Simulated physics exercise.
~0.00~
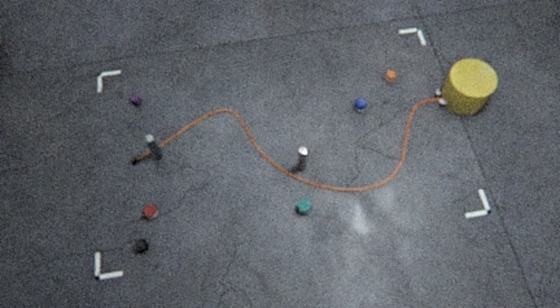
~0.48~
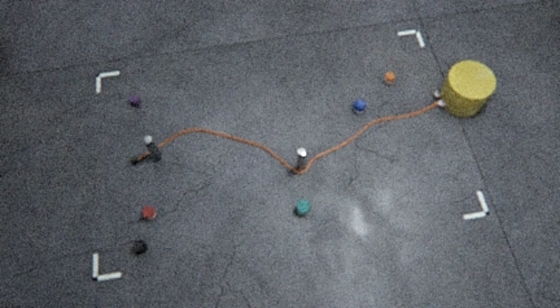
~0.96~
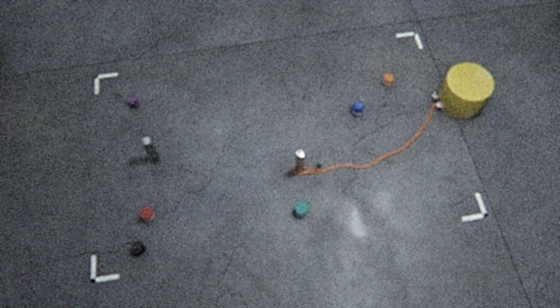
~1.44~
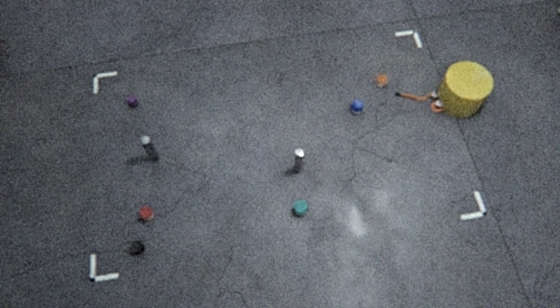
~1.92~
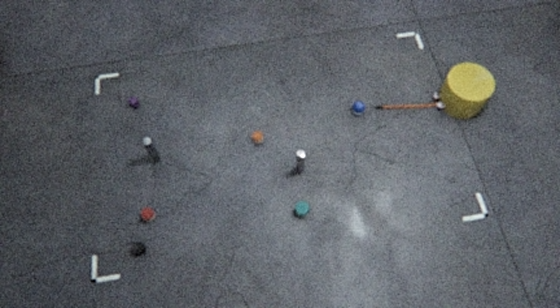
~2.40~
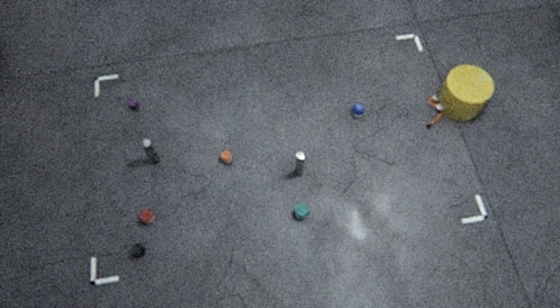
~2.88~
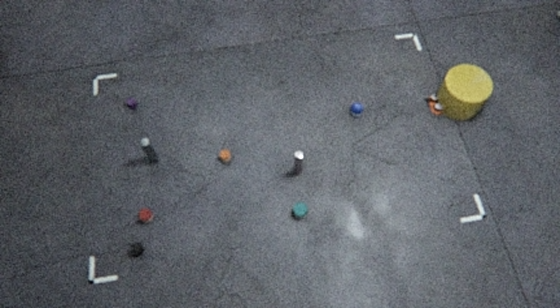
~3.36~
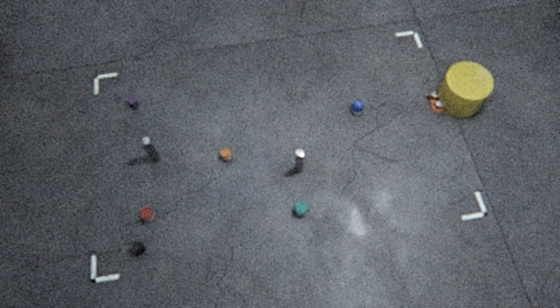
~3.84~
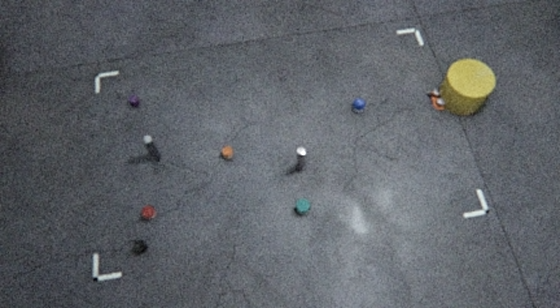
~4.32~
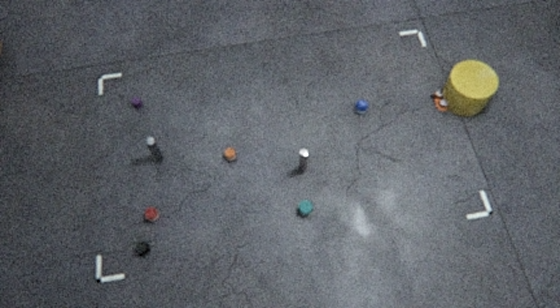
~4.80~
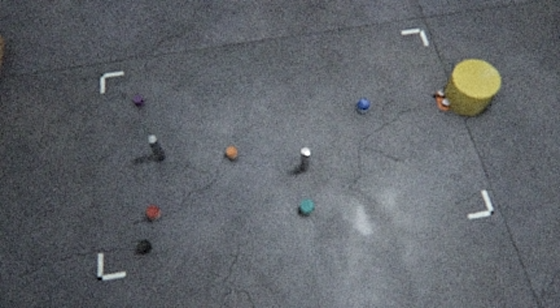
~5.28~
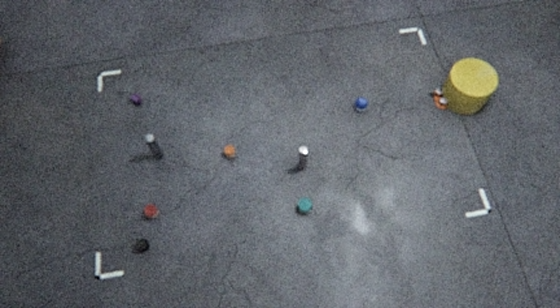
The clip opens on a grey, cracked floor seen from above, where an orange lead curves from a squat yellow machine at the right, past a white-topped post, to a darker post at the left. The lead pulls taut and slips free of the left post, then trails around the middle one. It draws back toward the machine, and the orange canister near its end shifts slightly left. The canister then travels well left and settles between the two posts. The lead gathers against the machine, while the blue, teal, red, black and purple items stay put to the end.
